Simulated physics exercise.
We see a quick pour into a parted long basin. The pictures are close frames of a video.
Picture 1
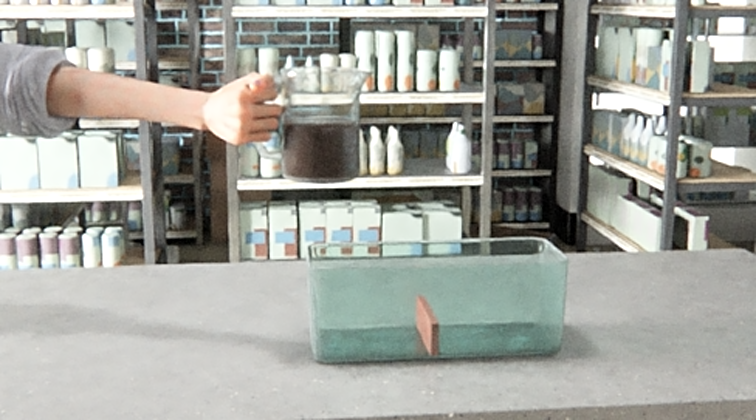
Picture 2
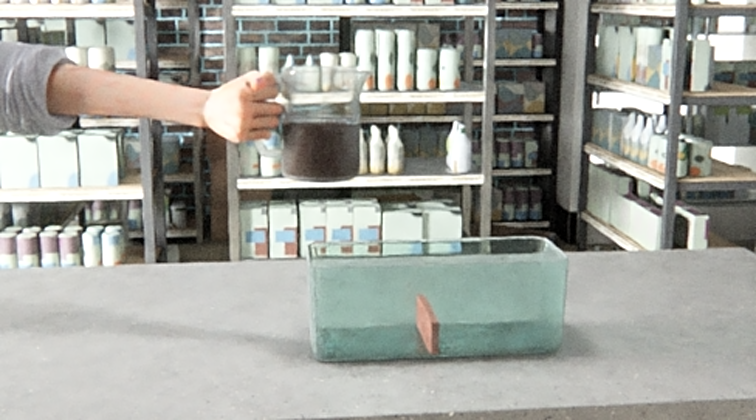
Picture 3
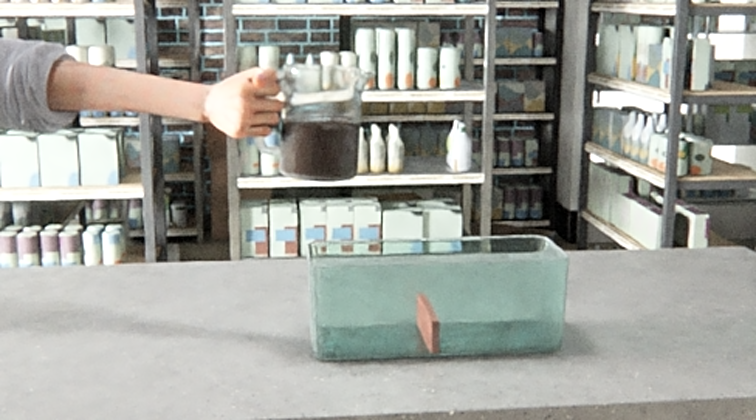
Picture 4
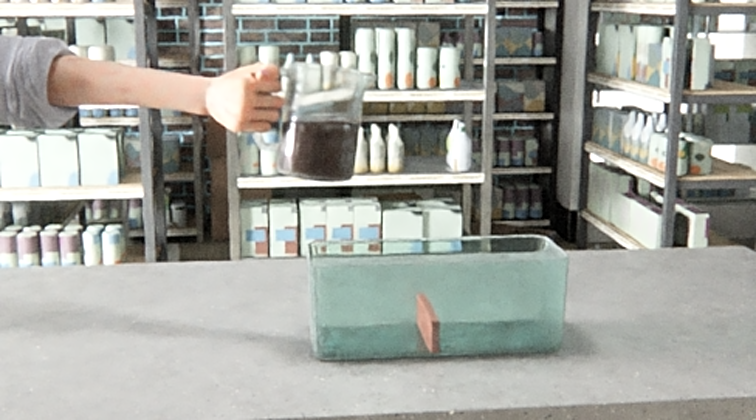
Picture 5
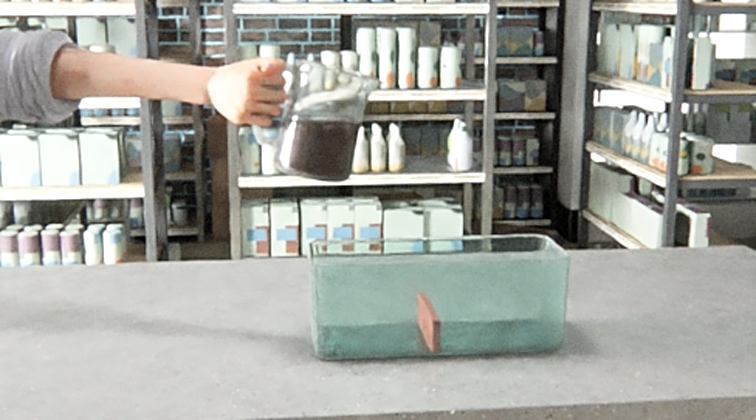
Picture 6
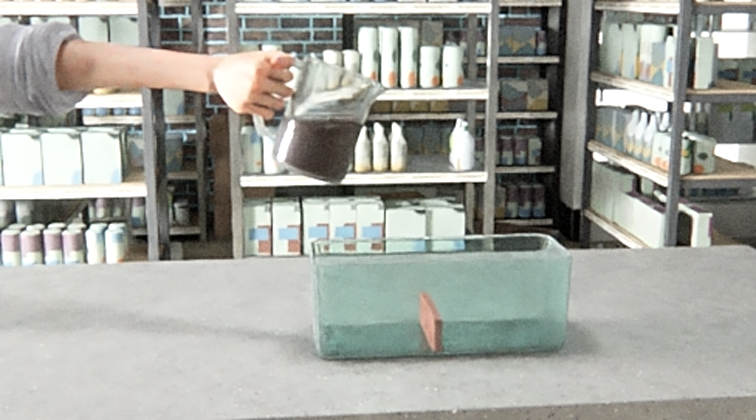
In a shop with stocked shelves, a hand gradually tilts a glass jug of dark liquid rightward above a divided clear basin.
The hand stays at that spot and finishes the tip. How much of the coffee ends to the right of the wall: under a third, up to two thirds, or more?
The share right of the wall is from a third to two thirds.
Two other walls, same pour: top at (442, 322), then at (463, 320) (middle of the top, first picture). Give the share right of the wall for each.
Roughly 20 per cent, and 15 per cent.
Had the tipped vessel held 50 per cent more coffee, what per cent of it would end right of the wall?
Some 65 per cent.
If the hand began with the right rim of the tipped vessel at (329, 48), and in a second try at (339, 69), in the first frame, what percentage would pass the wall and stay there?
Near 5 % and 5 %.
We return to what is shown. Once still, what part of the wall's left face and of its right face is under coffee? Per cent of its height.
Some 30 per cent left and 30 right.
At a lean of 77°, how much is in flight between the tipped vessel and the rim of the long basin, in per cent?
Some 5 per cent.
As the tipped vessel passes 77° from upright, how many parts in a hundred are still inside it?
Near 95 %.
A moment on, the tilt is 77° and 94 per cent is still to pour, 0 is left of the wall and 0 right of it.
Next, the tilt is 111° and 26 per cent is still to pour, 14 is left of the wall and 38 right of it.
Then the tilt is 120° and 0 per cent is still to pour, 50 is left of the wall and 48 right of it.
Later the tilt is 120° and 0 per cent is still to pour, 50 is left of the wall and 49 right of it.
At rest 50 per cent lies left of the wall, 49 right of it and 1 outside.
